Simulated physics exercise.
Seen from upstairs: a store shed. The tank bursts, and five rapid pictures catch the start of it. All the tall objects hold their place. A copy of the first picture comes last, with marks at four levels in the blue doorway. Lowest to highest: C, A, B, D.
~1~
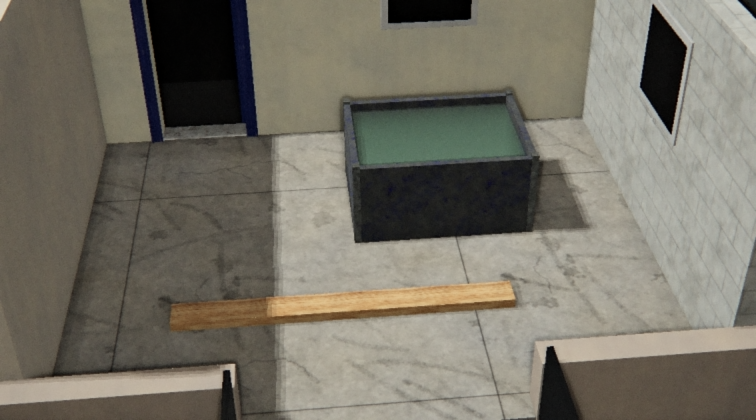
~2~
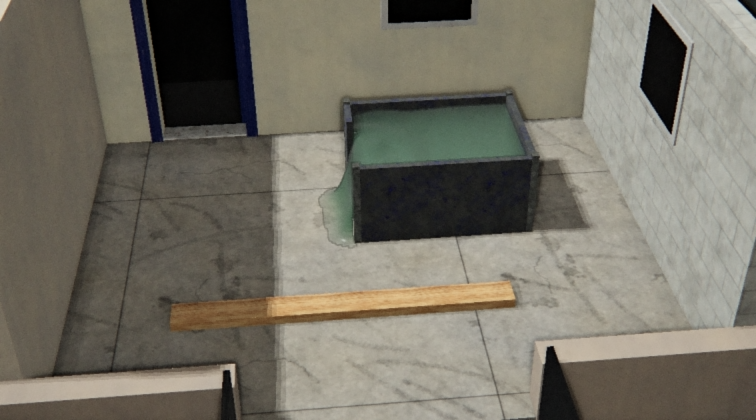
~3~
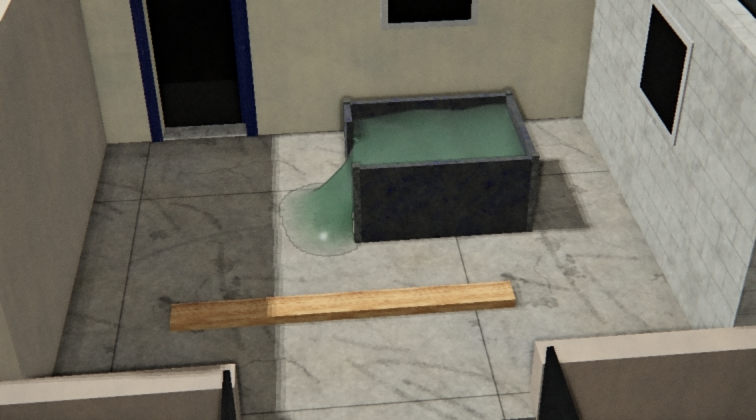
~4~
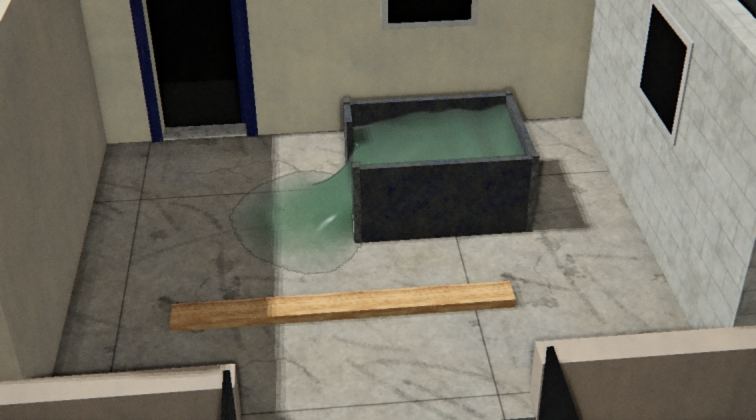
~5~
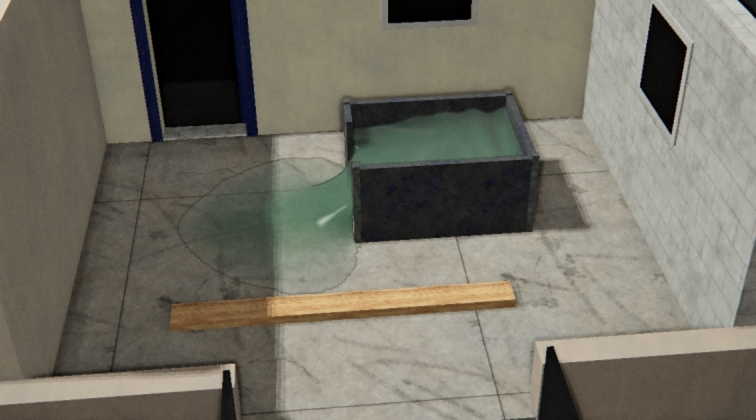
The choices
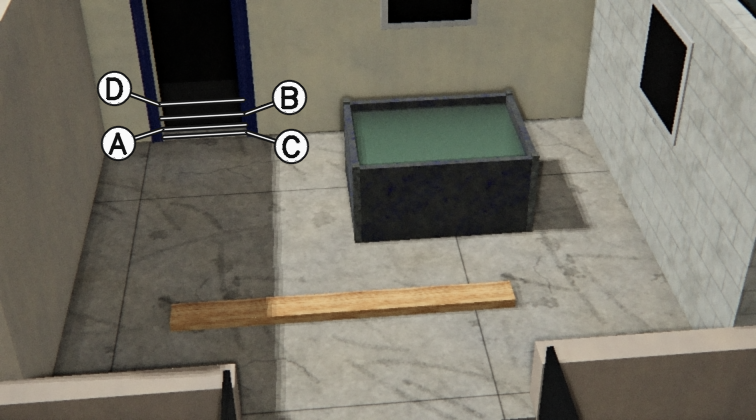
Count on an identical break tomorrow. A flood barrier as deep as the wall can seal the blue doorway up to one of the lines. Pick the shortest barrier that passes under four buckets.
Go for A.
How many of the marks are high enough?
Three of the four.
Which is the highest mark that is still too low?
Mark C.
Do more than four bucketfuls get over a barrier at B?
No, not at all.
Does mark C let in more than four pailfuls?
Yes, that goes wrong.
In white, A at (204, 127); B at (203, 116); C at (205, 134); D at (201, 102); from the bottom up C, A, B, D.
If A is chosen, a splash gets over, under a bucket.
If B is chosen, nothing gets over.
If C is chosen, about 9 bucketfuls get in.
If D is chosen, nothing gets over.
